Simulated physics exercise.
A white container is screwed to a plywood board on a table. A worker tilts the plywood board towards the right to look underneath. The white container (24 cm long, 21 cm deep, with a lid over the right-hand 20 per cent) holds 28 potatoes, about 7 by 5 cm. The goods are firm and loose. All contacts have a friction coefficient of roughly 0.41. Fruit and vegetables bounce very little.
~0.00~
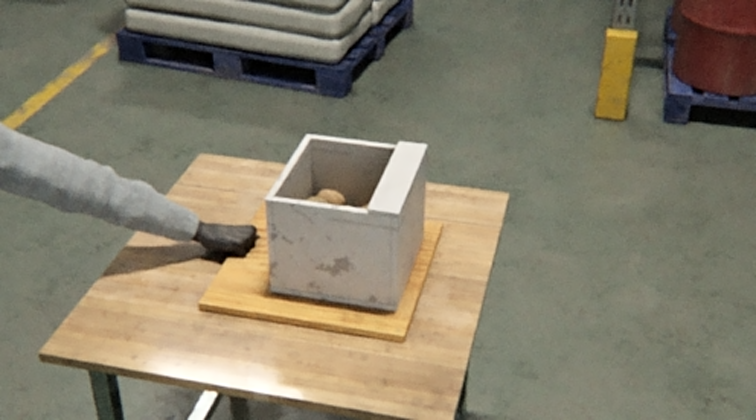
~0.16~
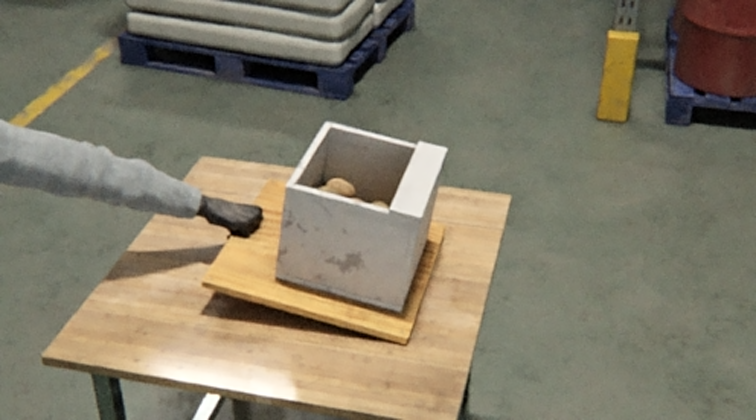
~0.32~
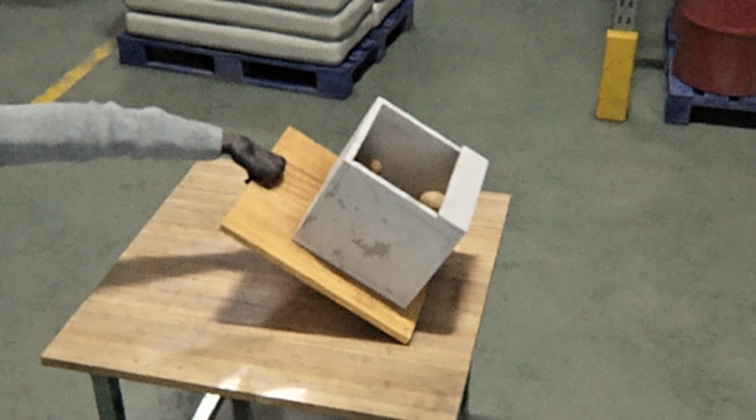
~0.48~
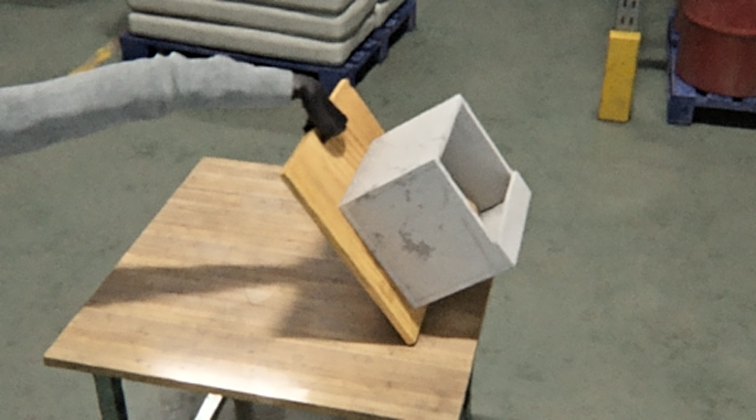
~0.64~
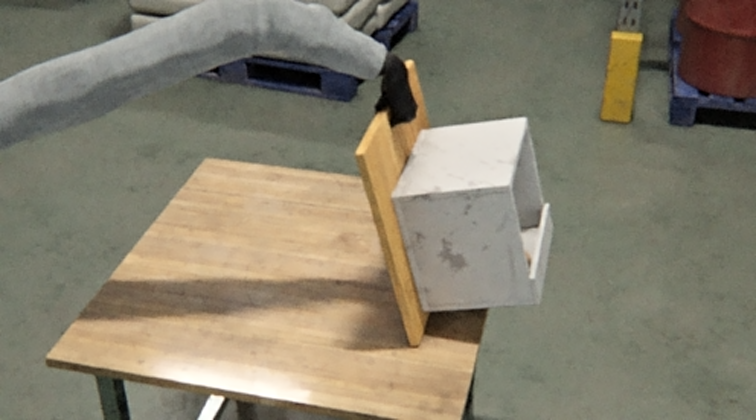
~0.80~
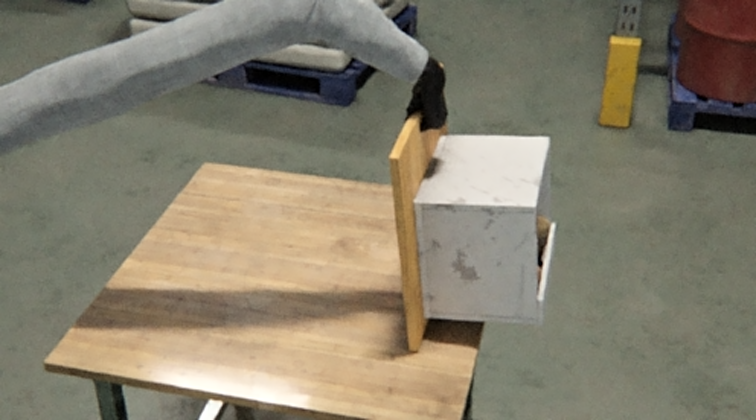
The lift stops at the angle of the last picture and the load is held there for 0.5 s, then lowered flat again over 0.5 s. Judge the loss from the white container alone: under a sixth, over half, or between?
It sheds less than a sixth of them.
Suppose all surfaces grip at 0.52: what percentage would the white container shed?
Then white container 0 per cent.
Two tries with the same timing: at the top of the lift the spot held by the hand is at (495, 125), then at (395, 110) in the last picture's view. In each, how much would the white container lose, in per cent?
White container 20 then 0 per cent.
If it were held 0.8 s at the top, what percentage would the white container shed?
Then white container 0 per cent.
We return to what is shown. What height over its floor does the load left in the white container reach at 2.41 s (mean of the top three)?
Roughly 12 cm high.
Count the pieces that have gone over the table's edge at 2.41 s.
Roughly 1.
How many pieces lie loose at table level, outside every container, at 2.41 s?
About 0.
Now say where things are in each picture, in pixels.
In the first picture (places track the rim corner closest to us here), white container (392, 215); tipped 0°; all still inside.
The second picture shows white container (414, 218); tipped 9°.
The third picture shows white container (459, 230); tipped 30°.
The fourth picture shows white container (507, 261); tipped 54°.
The fifth picture shows white container (534, 297); tipped 75°.
The sixth picture shows white container (538, 317); tipped 84°; all still inside.
After 1.06 s, tilt 84°; the white container is down by 1 of 28.
After 1.38 s, tilt 78°; the white container is down by 1 of 28.
After 1.83 s, tilt 0°; the white container is down by 1 of 28.
When it is over (at 2.41 s), the white container is down by 1 of 28. Asked share, 1 of 28, 4 per cent.
